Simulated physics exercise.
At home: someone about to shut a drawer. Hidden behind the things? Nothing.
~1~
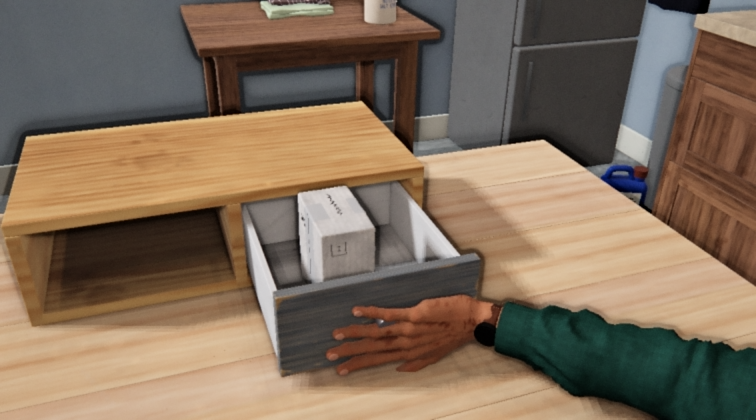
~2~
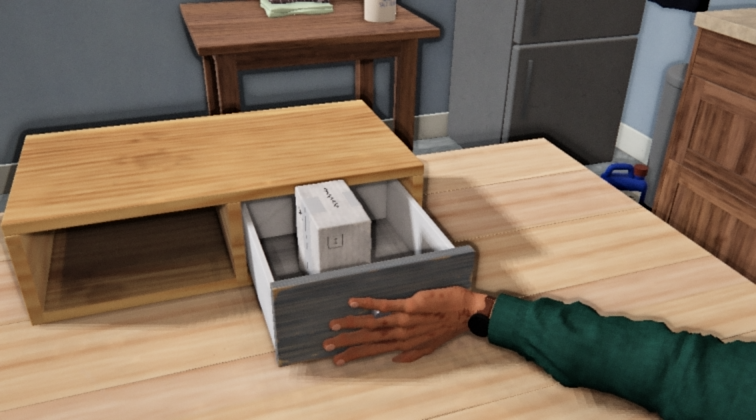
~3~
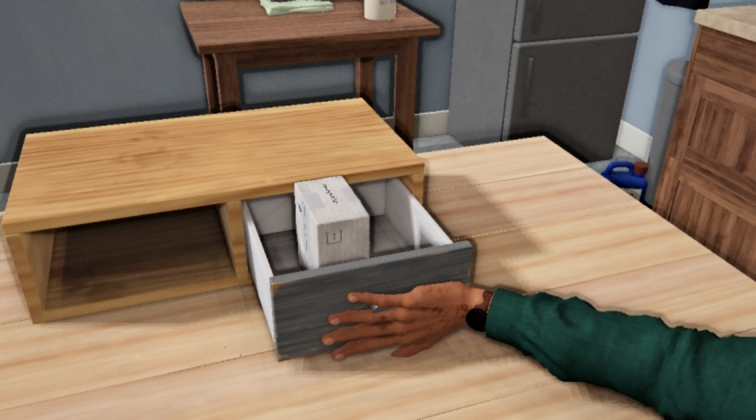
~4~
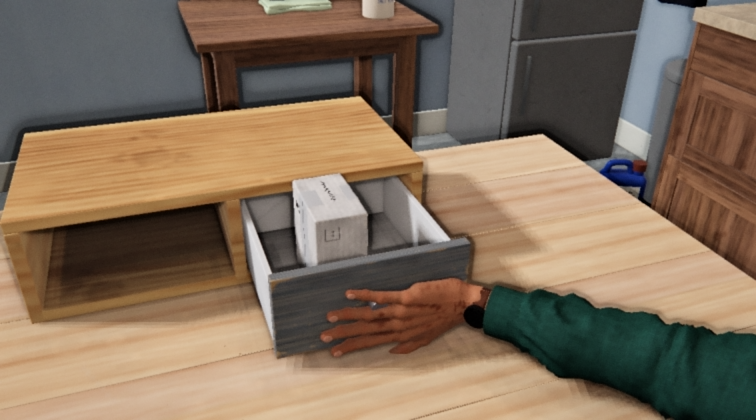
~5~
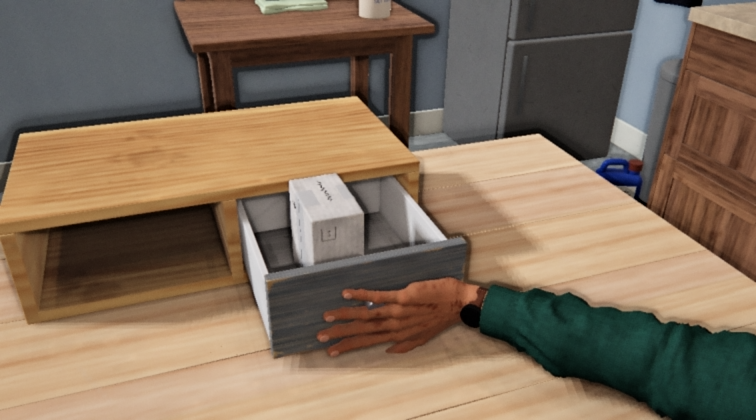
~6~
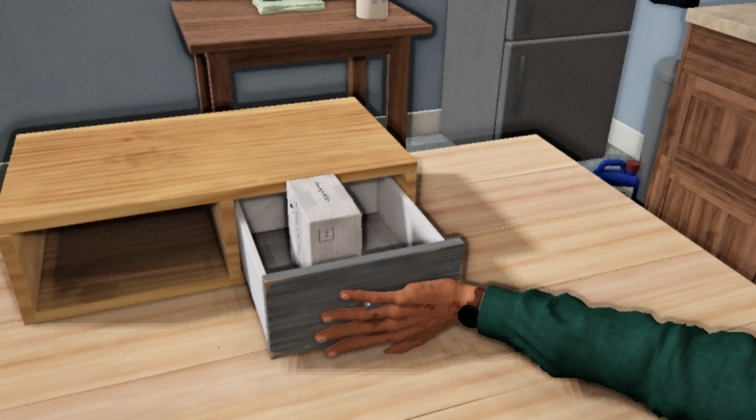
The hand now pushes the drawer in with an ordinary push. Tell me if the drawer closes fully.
I reckon the drawer catches before closing.
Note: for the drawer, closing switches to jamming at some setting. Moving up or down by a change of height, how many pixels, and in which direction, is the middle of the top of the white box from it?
It would take a shift of about 20 pixels, down.
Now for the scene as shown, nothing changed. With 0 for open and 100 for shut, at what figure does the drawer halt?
Looks like some 30 per cent, give or take.
Then, 0.26 s later than the last frame, drawer starting in.
When it is over, the drawer will not close.
